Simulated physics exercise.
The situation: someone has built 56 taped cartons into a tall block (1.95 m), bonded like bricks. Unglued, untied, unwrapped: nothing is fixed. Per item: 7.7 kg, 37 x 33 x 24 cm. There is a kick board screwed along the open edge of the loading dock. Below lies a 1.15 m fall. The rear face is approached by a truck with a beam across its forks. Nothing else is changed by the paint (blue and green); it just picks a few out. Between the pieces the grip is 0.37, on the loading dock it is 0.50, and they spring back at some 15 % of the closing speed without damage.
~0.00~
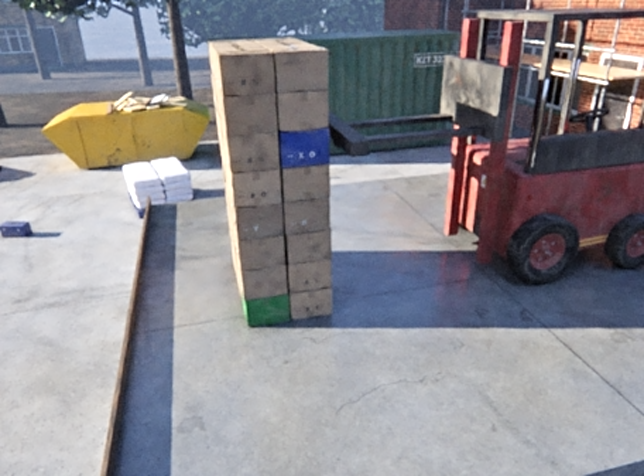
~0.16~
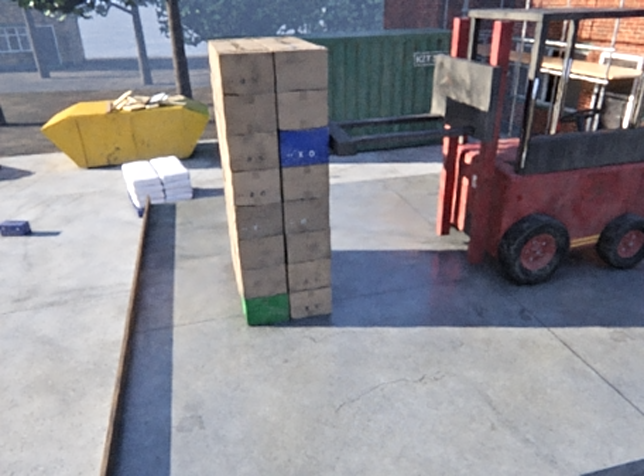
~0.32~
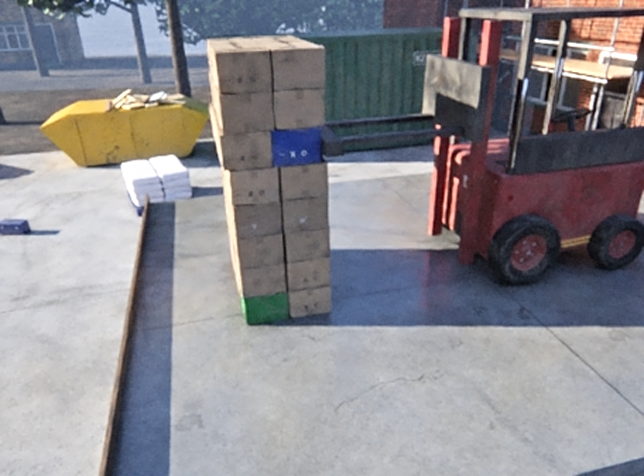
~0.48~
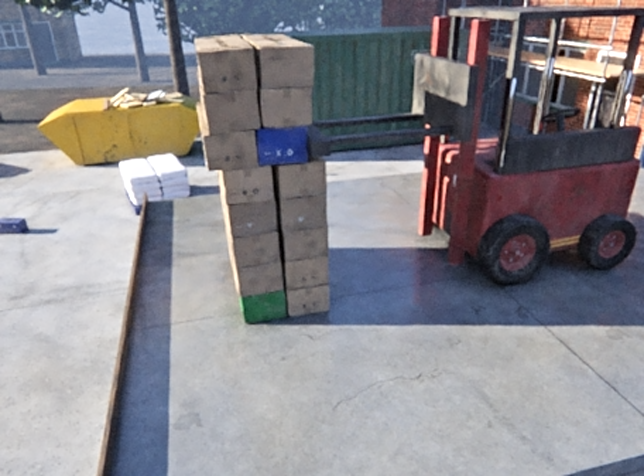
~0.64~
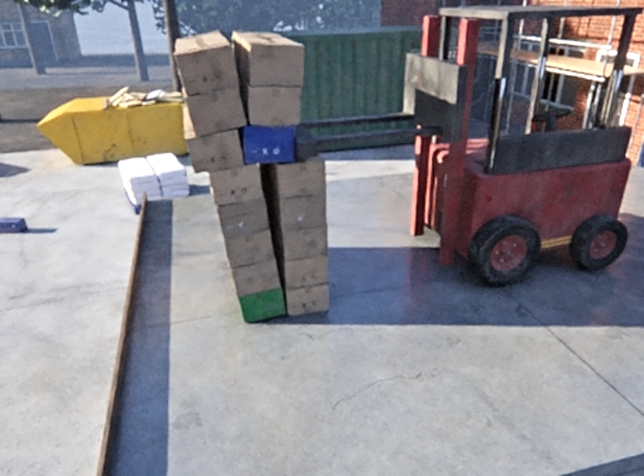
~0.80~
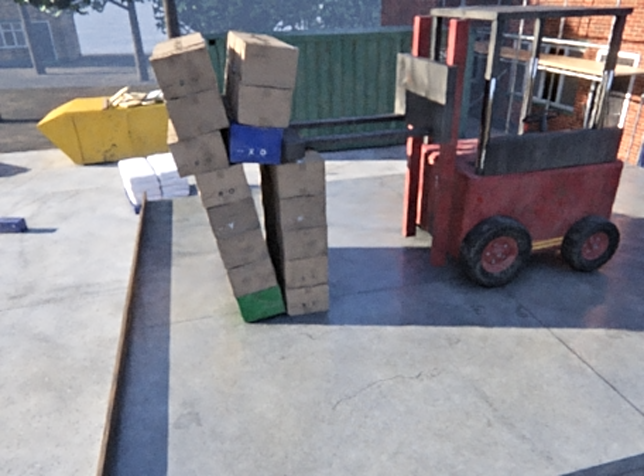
A red forklift drives left and pushes a beam into a tall carton stack, tilting cartons leftward.
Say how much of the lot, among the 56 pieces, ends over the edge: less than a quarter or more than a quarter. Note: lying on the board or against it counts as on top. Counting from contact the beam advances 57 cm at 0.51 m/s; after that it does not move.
The share ending over the edge is more than a quarter.
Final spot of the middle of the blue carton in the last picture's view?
At about (220, 379).
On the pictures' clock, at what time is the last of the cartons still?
About 4.5 s.
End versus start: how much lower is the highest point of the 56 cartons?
It sits roughly 30 centimetres lower.
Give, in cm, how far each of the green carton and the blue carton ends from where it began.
Moved: Green 30, blue 160.
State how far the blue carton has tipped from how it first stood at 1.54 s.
At that moment, roughly 70 degrees.
After 1.16 s, none of the 56 cartons over the edge, 41 disturbed; blue carton leaning 41°; green carton leaning 23°.
After 1.54 s, none of the 56 cartons over the edge, 41 disturbed; blue carton leaning 71°, 67 cm lower; green carton leaning 52°.
After 2.20 s, 18 of the 56 cartons over the edge; green carton on its side; blue carton on its side.
At rest (4.5 s), 20 of the 56 cartons over the edge; green carton on its side; blue carton on its side. That is 36 per cent. As the last picture would show them, middles, green carton near (225, 298), blue carton near (220, 379).
